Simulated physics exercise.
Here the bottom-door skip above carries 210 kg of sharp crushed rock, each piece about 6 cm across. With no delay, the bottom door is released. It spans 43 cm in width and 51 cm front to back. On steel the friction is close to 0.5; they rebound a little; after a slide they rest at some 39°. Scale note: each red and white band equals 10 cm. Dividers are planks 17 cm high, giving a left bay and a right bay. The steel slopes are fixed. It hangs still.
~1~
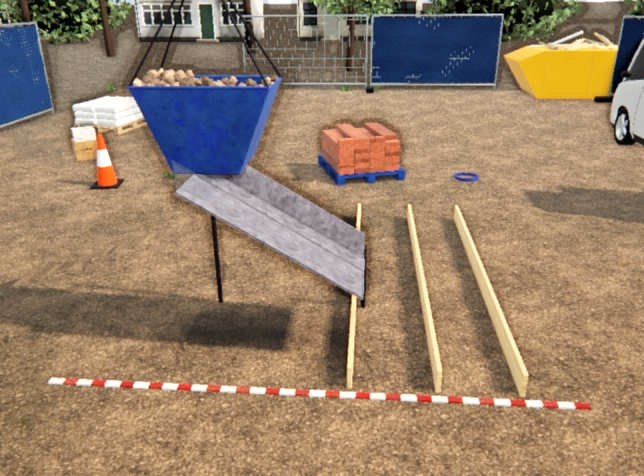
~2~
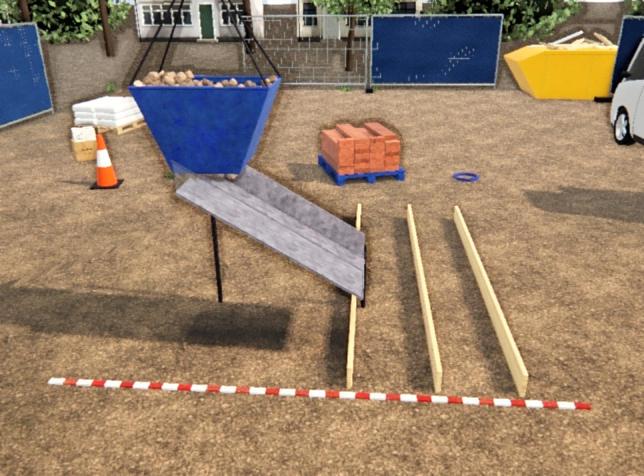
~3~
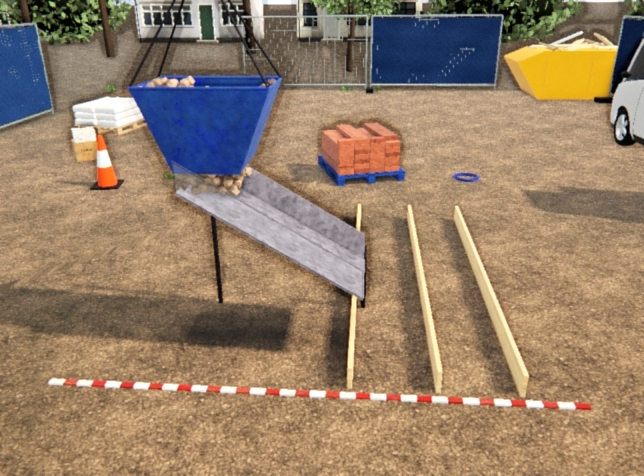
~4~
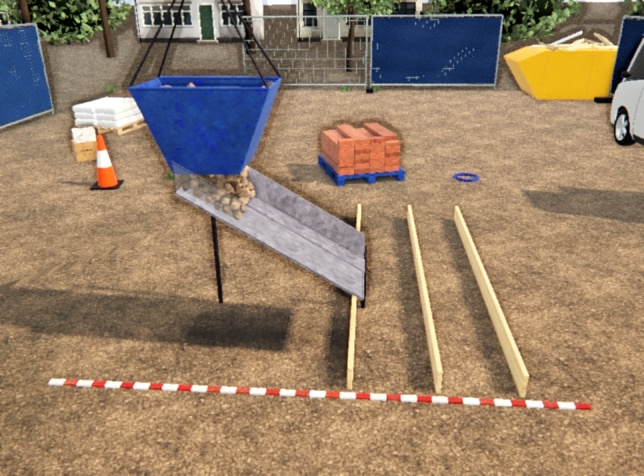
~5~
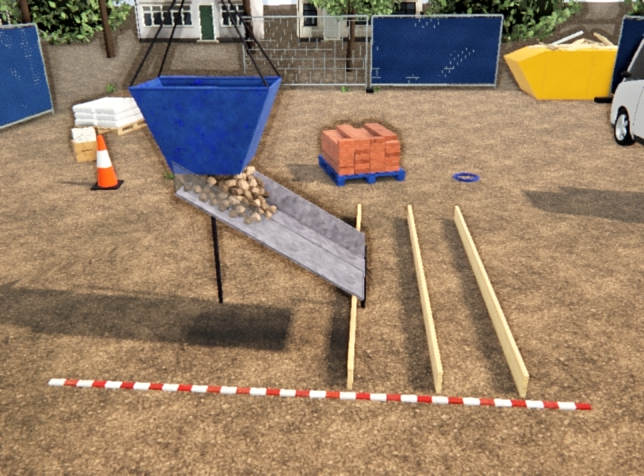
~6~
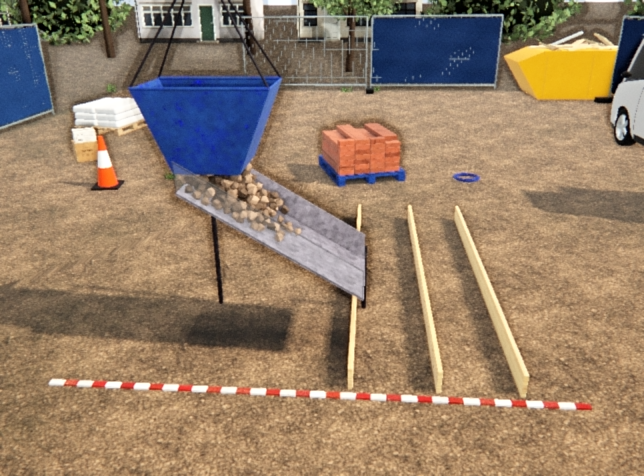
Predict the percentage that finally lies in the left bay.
85 per cent, roughly.
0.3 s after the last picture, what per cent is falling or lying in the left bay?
Around 0 per cent at that point.
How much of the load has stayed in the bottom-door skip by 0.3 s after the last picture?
It keeps hold of roughly 50 per cent.
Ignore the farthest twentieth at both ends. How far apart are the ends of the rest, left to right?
About 80 cm.
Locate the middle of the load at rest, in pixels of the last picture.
Centre at rest: Around (401, 332).
Then, 0.3 s after the last picture, 52 % in the bottom-door skip, 46 % on the steel, 1 % falling or lying left of the bays, 1 % falling or lying in the left bay; the stones farthest right are at (377, 284).
Then, 0.7 s after the last picture, 33 % in the bottom-door skip, 54 % on the steel, 1 % falling or lying left of the bays, 11 % falling or lying in the left bay; the stones farthest right are at (429, 334).
Then, 1.3 s after the last picture, 5 % in the bottom-door skip, 57 % on the steel, 3 % falling or lying left of the bays, 34 % falling or lying in the left bay, 1 % falling or lying in the right bay; the stones farthest right are at (466, 335).
Then, 2.2 s after the last picture, 0 % in the bottom-door skip, 27 % on the steel, 2 % falling or lying left of the bays, 65 % falling or lying in the left bay, 6 % falling or lying in the right bay; the stones farthest right are at (487, 336).
Then, 4.1 s after the last picture, 0 % in the bottom-door skip, 2 % left of the bays, 85 % in the left bay, 13 % in the right bay; the stones farthest right are at (494, 335).
